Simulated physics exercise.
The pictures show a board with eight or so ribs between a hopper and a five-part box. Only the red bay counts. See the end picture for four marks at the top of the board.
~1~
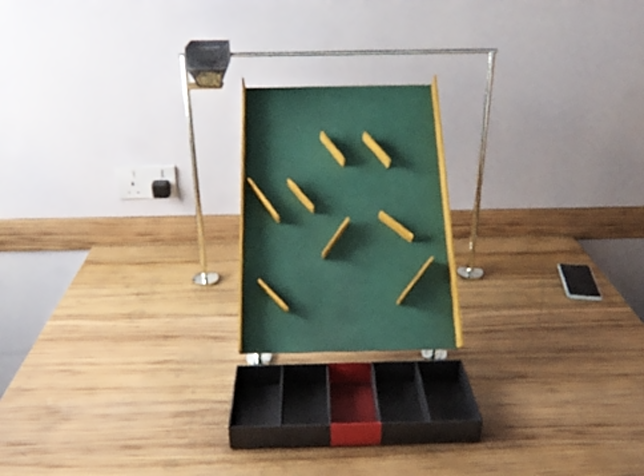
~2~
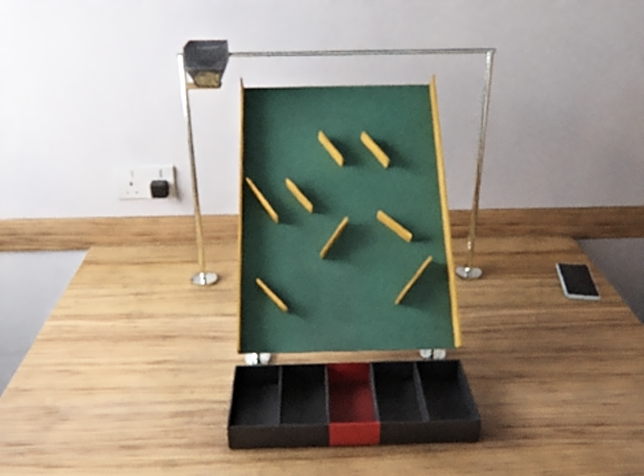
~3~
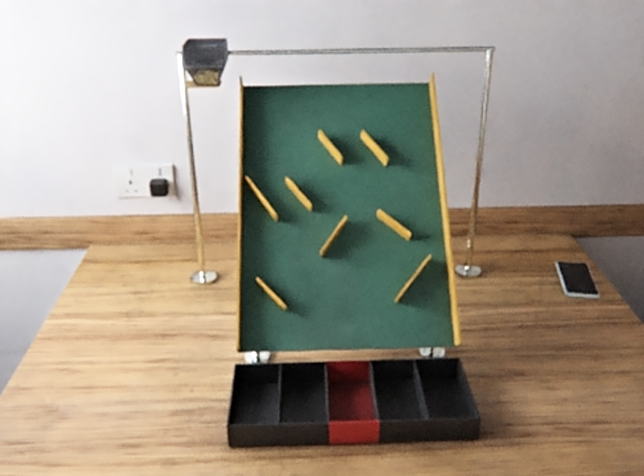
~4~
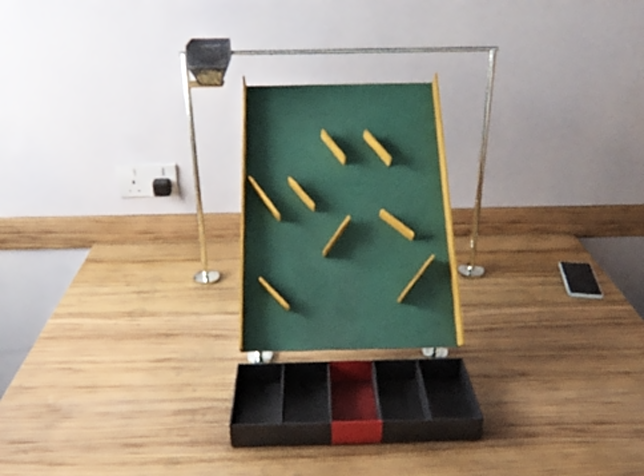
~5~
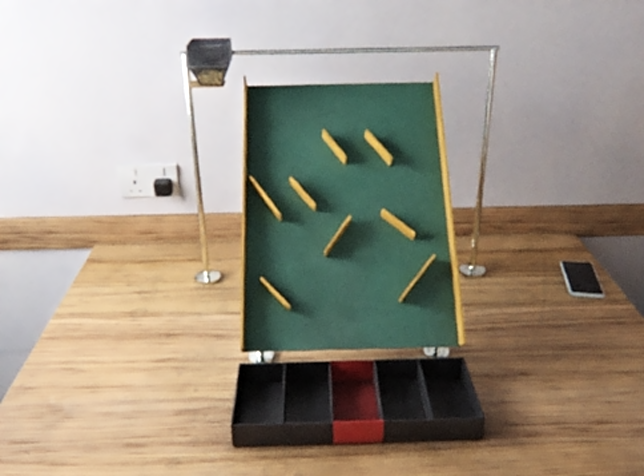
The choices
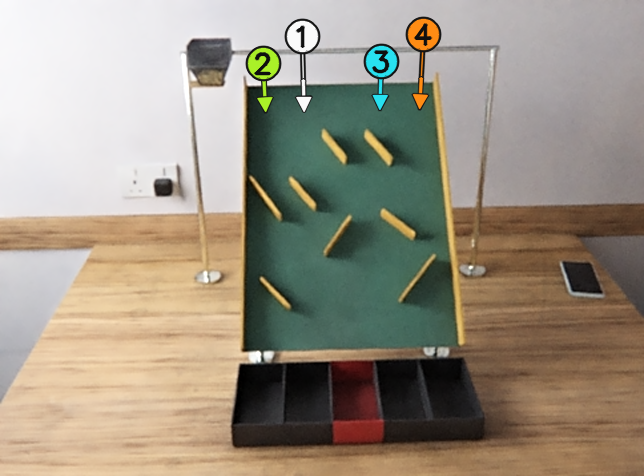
A green board with yellow ribs stands above a black box with one red bay, motionless.
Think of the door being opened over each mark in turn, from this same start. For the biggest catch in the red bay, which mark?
Best: 2.
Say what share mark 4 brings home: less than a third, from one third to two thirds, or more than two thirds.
It is less than a third.
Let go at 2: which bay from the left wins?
It is the third one.
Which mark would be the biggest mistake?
That is mark 1.
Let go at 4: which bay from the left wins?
The fifth.
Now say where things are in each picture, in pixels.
The first frame shows hopper near (210, 80), soya beans, door shut.
The second frame shows ribs (320, 132) to (343, 160), (363, 132) to (388, 160), (247, 178) to (277, 217).
The third frame shows ribs (286, 177) to (311, 205), (321, 252) to (347, 215), (379, 210) to (411, 234).
The fourth frame shows ribs (260, 278) to (288, 306), (400, 298) to (434, 255).
The fifth frame shows red bay near (358, 430), number 3 of 5 from the left.
On the marked copy, mark 1 meets the board at (303, 106); mark 2 meets the board at (265, 106); mark 3 meets the board at (380, 104); mark 4 meets the board at (419, 103).
For mark 1, a small share in the red bay, the bulk in other bays, only a few outside the box.
For mark 2, close to half in the red bay, close to a third in other bays, a small share outside the box.
For mark 3, close to a third in the red bay, close to two thirds in other bays.
For mark 4, close to a quarter in the red bay, the bulk in other bays.
